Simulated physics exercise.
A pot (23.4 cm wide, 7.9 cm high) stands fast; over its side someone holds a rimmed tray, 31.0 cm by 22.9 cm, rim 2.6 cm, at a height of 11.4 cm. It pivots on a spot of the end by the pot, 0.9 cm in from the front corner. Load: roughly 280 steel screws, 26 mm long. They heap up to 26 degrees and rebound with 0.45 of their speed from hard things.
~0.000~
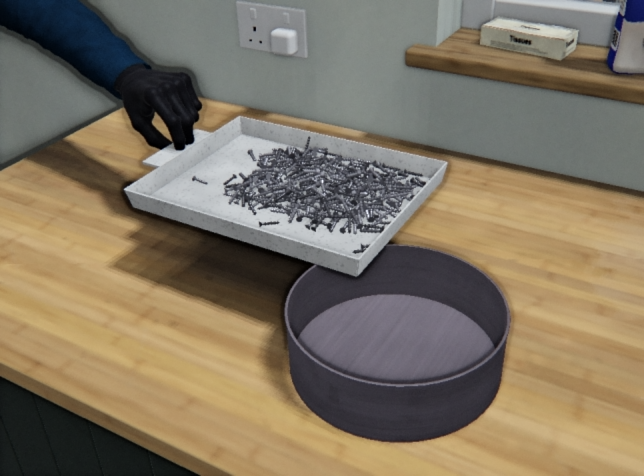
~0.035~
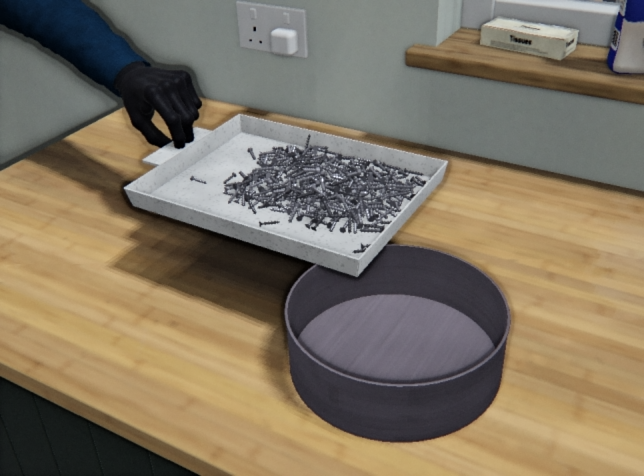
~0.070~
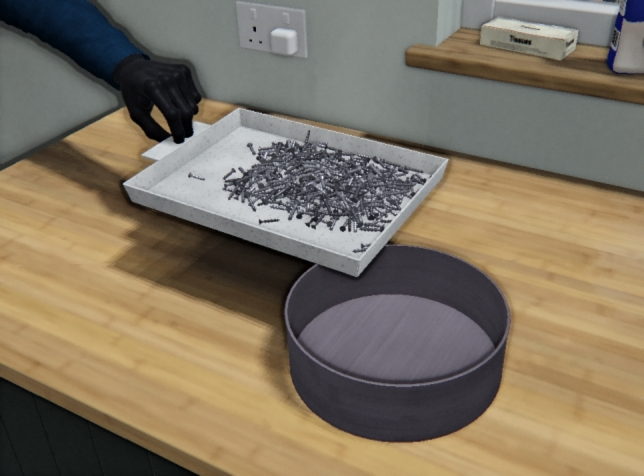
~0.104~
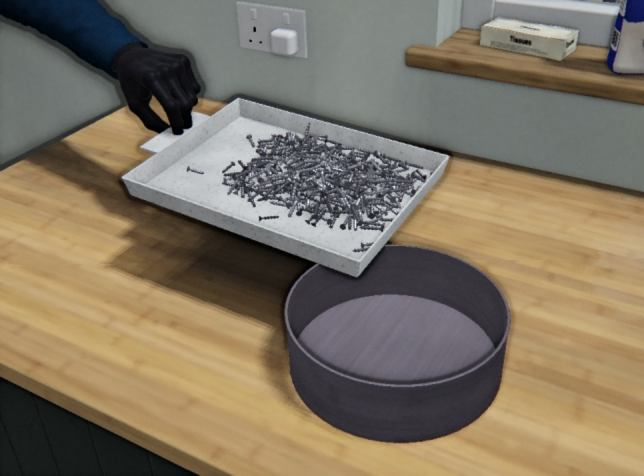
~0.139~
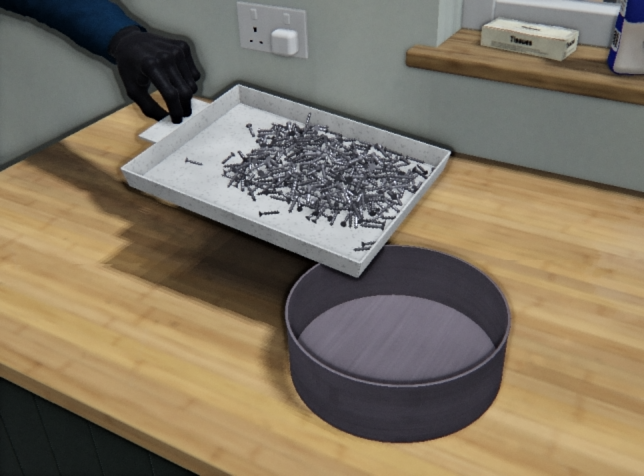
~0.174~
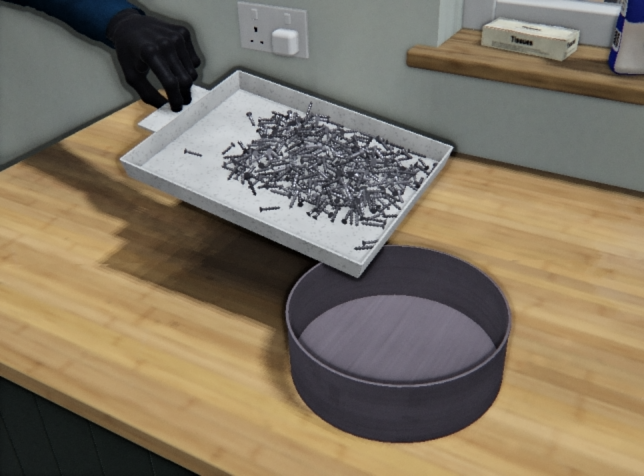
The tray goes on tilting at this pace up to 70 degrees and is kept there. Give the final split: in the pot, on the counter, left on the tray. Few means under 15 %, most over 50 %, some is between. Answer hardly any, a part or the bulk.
In the pot: The bulk; on the counter: Hardly any; left on the tray: A part.
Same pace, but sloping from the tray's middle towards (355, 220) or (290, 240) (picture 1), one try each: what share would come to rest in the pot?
About 50 and 65 per cent.
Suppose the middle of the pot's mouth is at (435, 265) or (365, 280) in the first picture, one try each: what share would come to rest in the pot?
Some 25 and 55 per cent.
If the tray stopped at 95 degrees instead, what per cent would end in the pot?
Then about 100 per cent.
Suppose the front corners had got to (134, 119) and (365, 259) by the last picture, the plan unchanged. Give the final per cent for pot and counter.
Pot 20, counter 55.
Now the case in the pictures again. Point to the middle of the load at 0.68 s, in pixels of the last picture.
Around (368, 208).
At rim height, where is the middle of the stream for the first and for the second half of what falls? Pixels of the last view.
First near (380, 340), later near (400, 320).
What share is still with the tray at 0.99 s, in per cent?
About 45 per cent.
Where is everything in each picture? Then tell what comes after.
In the first picture, tray tilt 0 degrees, front corners at (130, 188) and (357, 256); middle of the pieces at (330, 190); pot at (396, 306).
In the second picture, tray tilt 0 degrees, front corners at (130, 187) and (357, 256); middle of the pieces at (330, 189).
In the third picture, tray tilt 2 degrees, front corners at (129, 183) and (357, 256); middle of the pieces at (330, 186).
In the fourth picture, tray tilt 4 degrees, front corners at (128, 177) and (358, 257), lowest corner right front; middle of the pieces at (330, 182).
In the fifth picture, tray tilt 8 degrees, front corners at (127, 168) and (358, 259), lowest corner right front; middle of the pieces at (331, 176).
In the sixth picture, tray tilt 11 degrees, front corners at (126, 158) and (360, 260), lowest corner right front; middle of the pieces at (332, 169); pot at (397, 307). The tray's pace is about 95 degrees a second.
After 0.48 s, tilt 41 degrees; the tray holds 100 %, the pot 0 %.
After 0.68 s, tilt 60 degrees; the tray holds 100 %, the pot 0 %.
After 0.99 s, tilt 70 degrees; the tray holds 45 %, the pot 50 %.
At rest (1.8 s), pot 60 %, counter 0 %, tray 35 %.
